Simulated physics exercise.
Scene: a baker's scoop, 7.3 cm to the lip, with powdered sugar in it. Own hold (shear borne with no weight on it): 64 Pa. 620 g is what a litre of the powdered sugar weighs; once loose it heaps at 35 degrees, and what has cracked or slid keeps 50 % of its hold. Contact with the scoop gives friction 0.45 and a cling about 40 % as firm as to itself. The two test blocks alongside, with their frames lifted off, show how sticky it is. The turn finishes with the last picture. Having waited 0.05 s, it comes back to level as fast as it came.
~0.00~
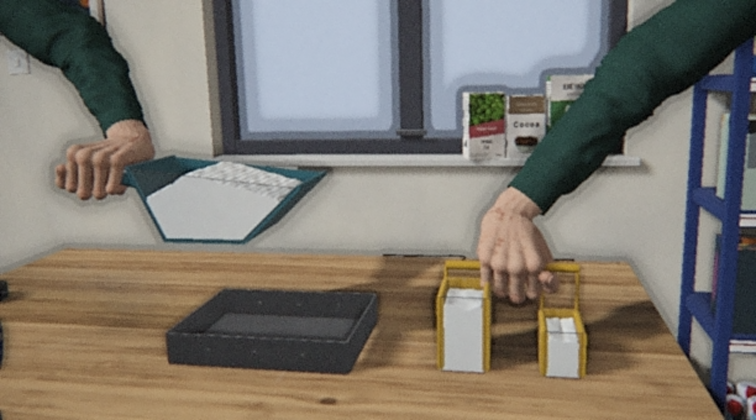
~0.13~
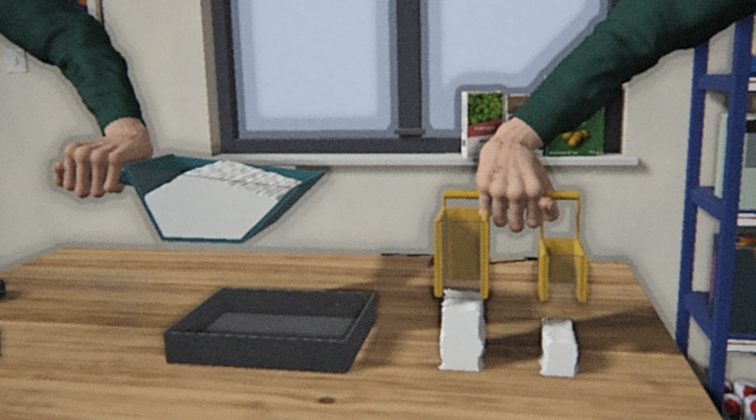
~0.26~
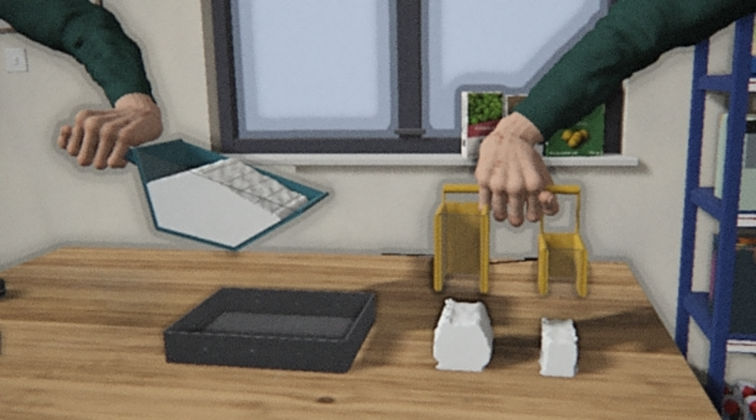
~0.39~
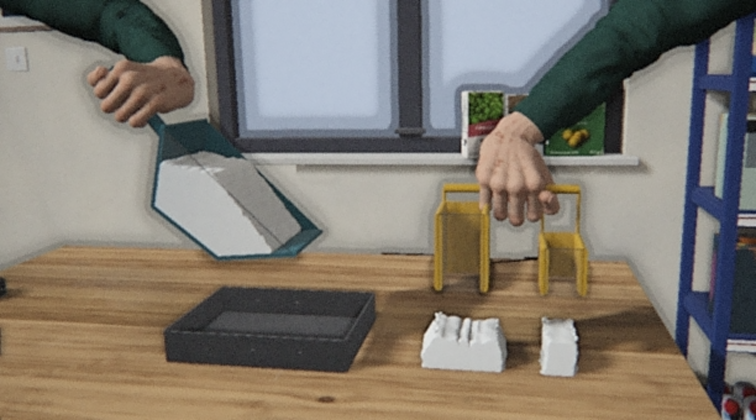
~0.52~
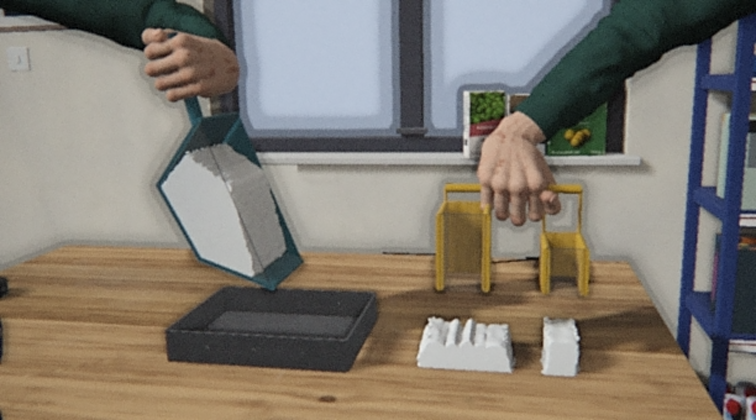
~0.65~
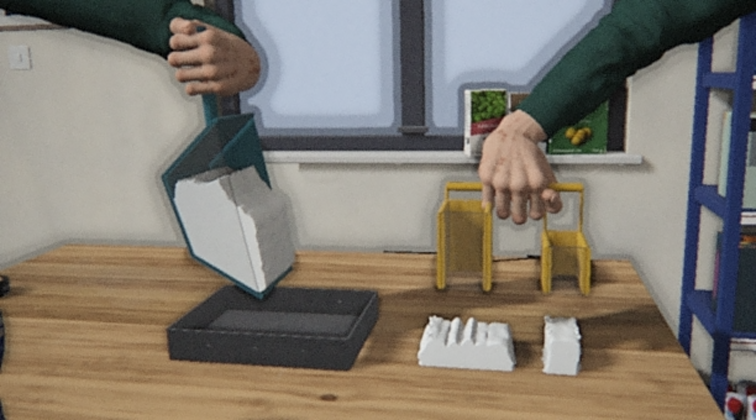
In the video, a hand lifts yellow holders off two white blocks, and the taller one slumps into a low, ridged heap; another hand steeply tilts a teal scoop of white powder, which shifts inside, above a dark tray.
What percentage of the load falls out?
Roughly 50 %.
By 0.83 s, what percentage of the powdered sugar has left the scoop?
Roughly 40 per cent.
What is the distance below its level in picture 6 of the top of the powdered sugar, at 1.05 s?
The gap comes to some 3.0 centimetres.
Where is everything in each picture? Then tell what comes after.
In the first frame, lip at (296, 186), tilt 0 degrees; top of the powdered sugar at (192, 175); blocks stand 8.9 cm, 4.9 cm (left to right).
In the second frame, lip at (295, 186), tilt 0 degrees; top of the powdered sugar at (185, 174); blocks stand 8.5 cm, 4.8 cm (left to right).
In the third frame, lip at (299, 209), tilt 14 degrees; top of the powdered sugar at (194, 172); blocks stand 6.9 cm, 4.8 cm (left to right).
In the fourth frame, lip at (294, 252), tilt 38 degrees; top of the powdered sugar at (165, 165); blocks stand 4.6 cm, 4.8 cm (left to right).
In the fifth frame, lip at (273, 285), tilt 63 degrees; top of the powdered sugar at (185, 156); blocks stand 4.0 cm, 4.8 cm (left to right).
In the sixth frame, lip at (262, 294), tilt 72 degrees; top of the powdered sugar at (189, 182); blocks stand 4.0 cm, 4.8 cm (left to right).
After 0.83 s, the scoop is at 64 degrees and 38 % has left it.
After 1.05 s, the scoop is at 23 degrees and 50 % has left it.
After 1.26 s, the scoop is at 0 degrees and 50 % has left it.
After 1.47 s, the scoop is at 0 degrees and 50 % has left it.
After 1.58 s, at the end, the scoop is at 0 degrees and 50 % has left it.
